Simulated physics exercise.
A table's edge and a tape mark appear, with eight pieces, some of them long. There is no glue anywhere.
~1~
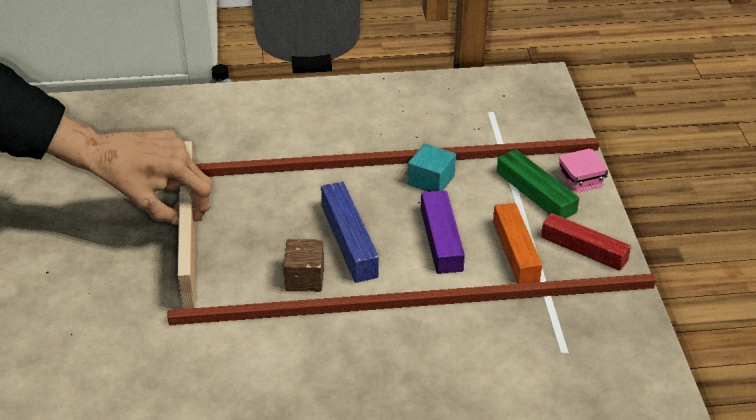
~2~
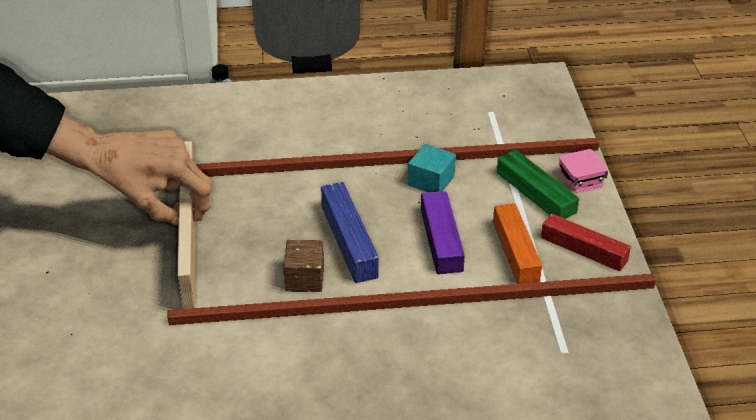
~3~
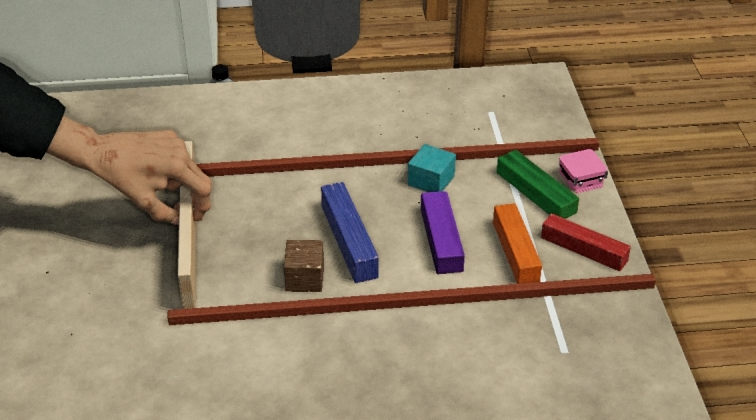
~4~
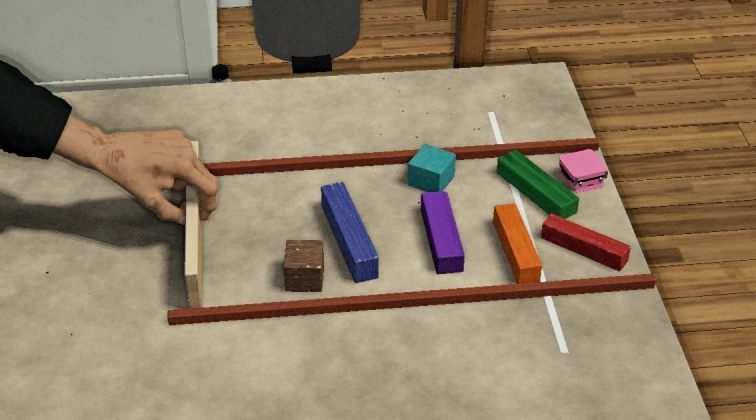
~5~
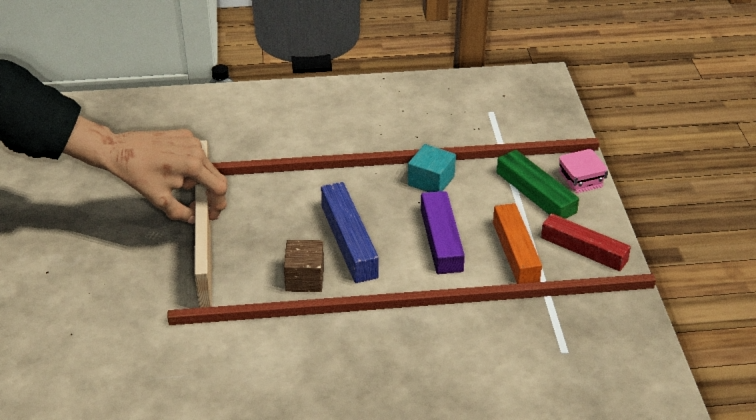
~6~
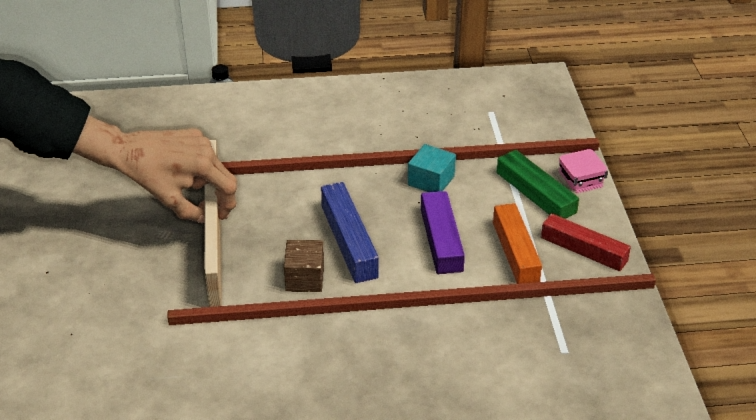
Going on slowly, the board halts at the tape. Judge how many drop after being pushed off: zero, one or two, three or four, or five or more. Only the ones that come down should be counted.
Number dropping: One or two.
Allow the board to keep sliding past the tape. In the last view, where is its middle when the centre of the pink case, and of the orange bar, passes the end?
First it's close to (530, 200), next close to (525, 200).
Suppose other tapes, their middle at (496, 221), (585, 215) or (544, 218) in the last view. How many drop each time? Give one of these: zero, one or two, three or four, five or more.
Counts as listed: Not one / five or more / three or four.
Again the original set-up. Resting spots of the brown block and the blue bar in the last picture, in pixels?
In the last picture the brown block sits at (555, 247) while the blue bar sits at (559, 211).
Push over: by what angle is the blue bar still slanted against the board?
Out of line by around 20°.
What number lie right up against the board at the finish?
It adds up to 3.
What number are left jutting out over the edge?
3 overhanging.
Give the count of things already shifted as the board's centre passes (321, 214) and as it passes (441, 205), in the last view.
At first I count 2, and then 6.
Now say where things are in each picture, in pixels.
The first picture shows pink case (582, 171); red bar (585, 241); green stick (537, 185); board (188, 223); tape (524, 219).
The second picture shows red bar (585, 242); board (188, 223).
The third picture shows green stick (537, 185); orange bar (517, 243).
The fourth picture shows pink case (582, 172); blue bar (349, 231).
The fifth picture shows red bar (585, 242); turquoise block (432, 170).
The sixth picture shows pink case (582, 172); red bar (585, 242); green stick (537, 185); board (213, 221); tape (524, 219).
Early on, none off yet; pink case at rest near (582, 172); red bar at rest near (585, 242); green stick at rest near (537, 185).
Finally, the number that fall off is one or two; lost, red bar.
